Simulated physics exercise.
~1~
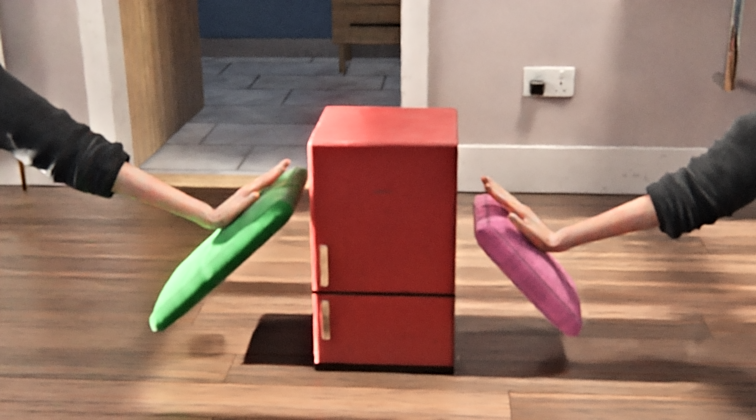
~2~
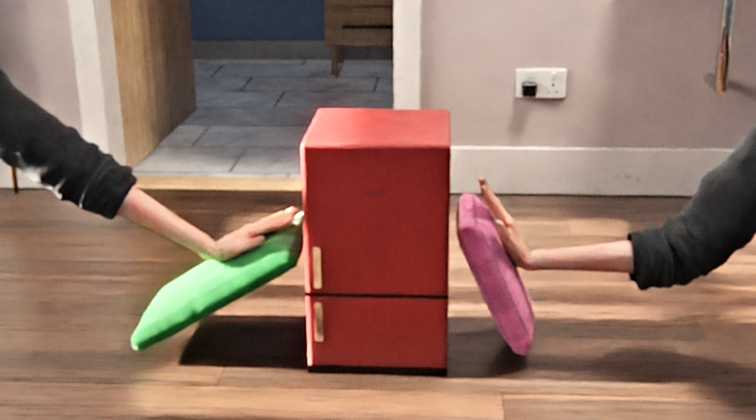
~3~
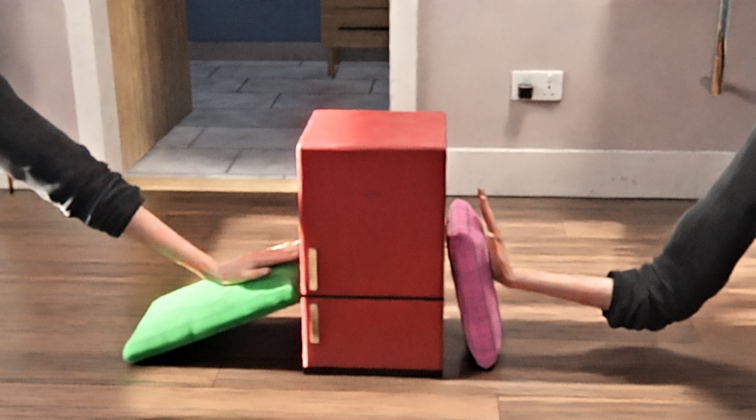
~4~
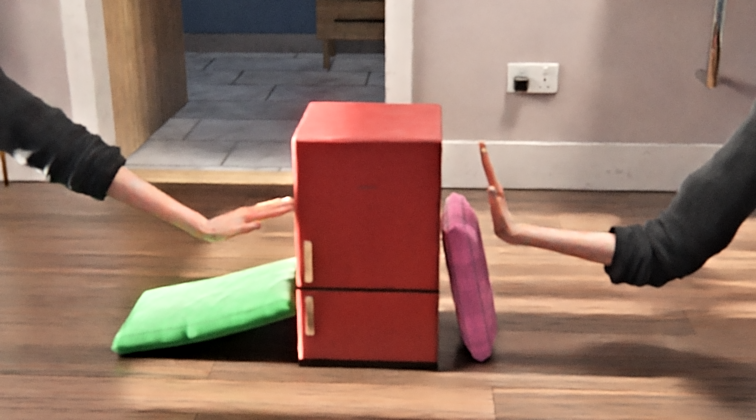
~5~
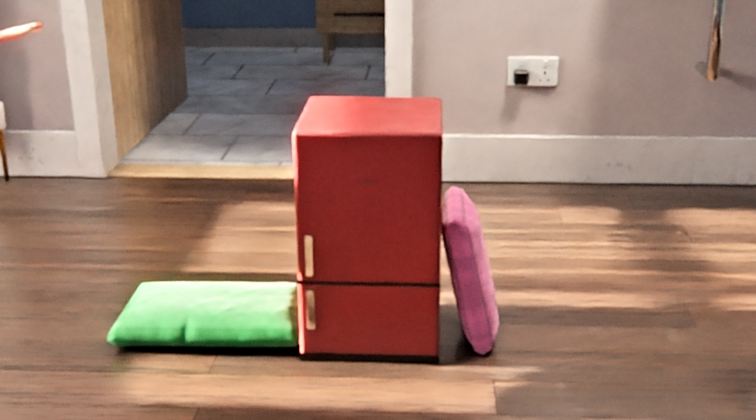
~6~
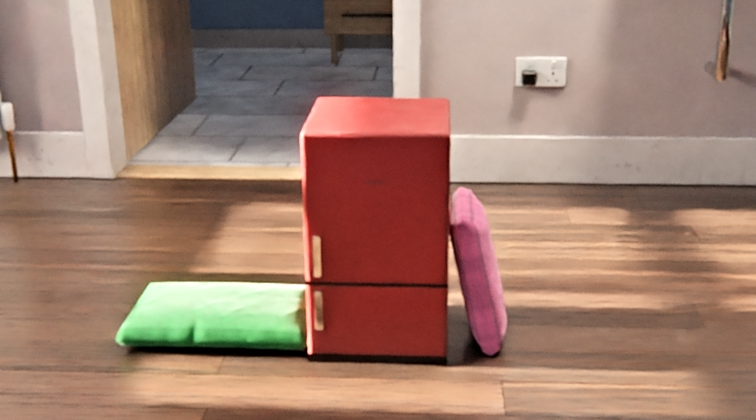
On a wooden floor in front of an open doorway and a pale wall with a socket, a slightly swaying camera faces a red toy-like fridge. Two hands in dark sleeves reach in from either side, pressing a green pillow against its left side and a pink soft bag against its right. The green pillow slides lower under the left hand, while the pink bag is brought upright against the fridge. Both hands let go and withdraw. The green pillow sinks until it lies flat on the floor, while the pink bag stays leaning in place.
